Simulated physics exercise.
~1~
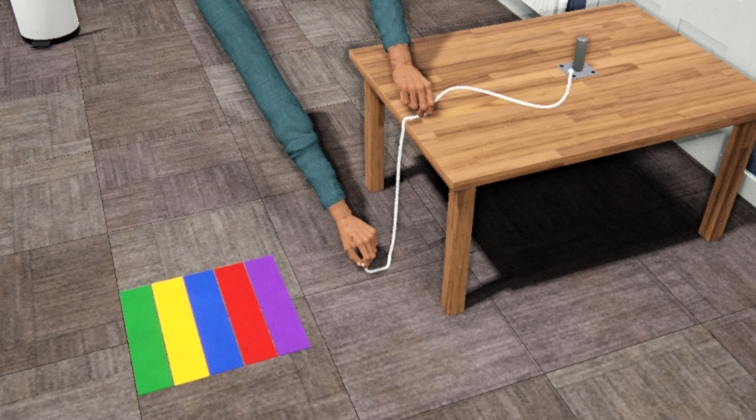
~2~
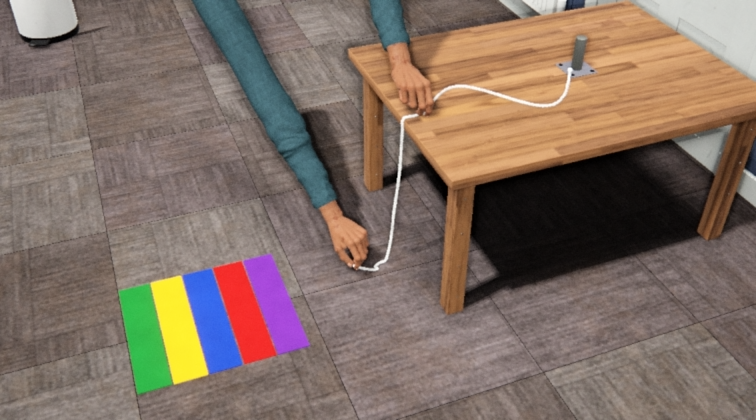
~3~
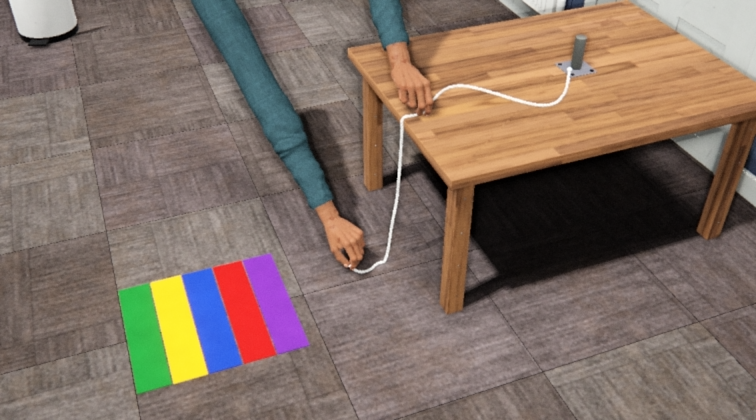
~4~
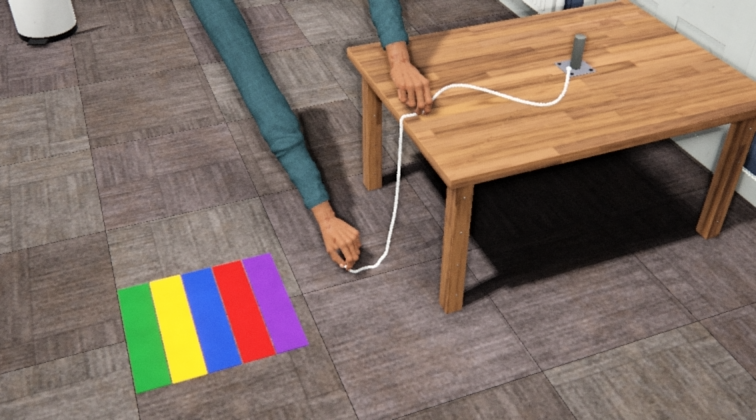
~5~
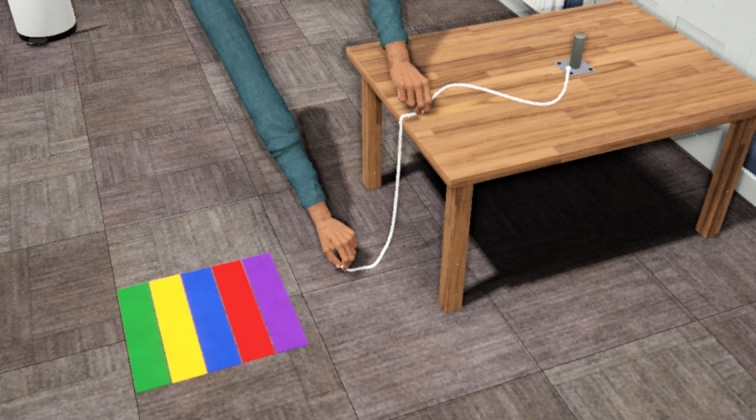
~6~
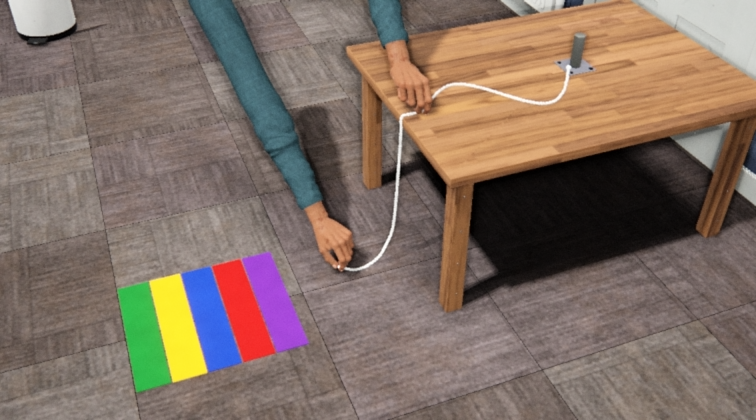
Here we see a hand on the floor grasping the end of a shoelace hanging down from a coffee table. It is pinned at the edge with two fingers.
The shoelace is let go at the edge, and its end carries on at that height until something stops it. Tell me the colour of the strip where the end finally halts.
It halts over yellow.
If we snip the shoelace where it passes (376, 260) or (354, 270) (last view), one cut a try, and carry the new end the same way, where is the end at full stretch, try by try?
Going through both, you get (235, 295) and then (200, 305).
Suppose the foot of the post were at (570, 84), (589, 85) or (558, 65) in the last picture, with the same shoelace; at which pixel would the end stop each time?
Try by try: (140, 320), (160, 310) and (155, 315).
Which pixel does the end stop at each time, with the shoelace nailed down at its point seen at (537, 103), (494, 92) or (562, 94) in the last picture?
(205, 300), (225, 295) and (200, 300).
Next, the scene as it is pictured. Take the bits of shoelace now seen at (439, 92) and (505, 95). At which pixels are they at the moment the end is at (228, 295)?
Around (400, 119) and (463, 94).
Soon after, end near (228, 295); over red.
Then, end near (193, 304); over blue.
At full stretch, end near (173, 310); over yellow. It gets as far as the yellow strip.
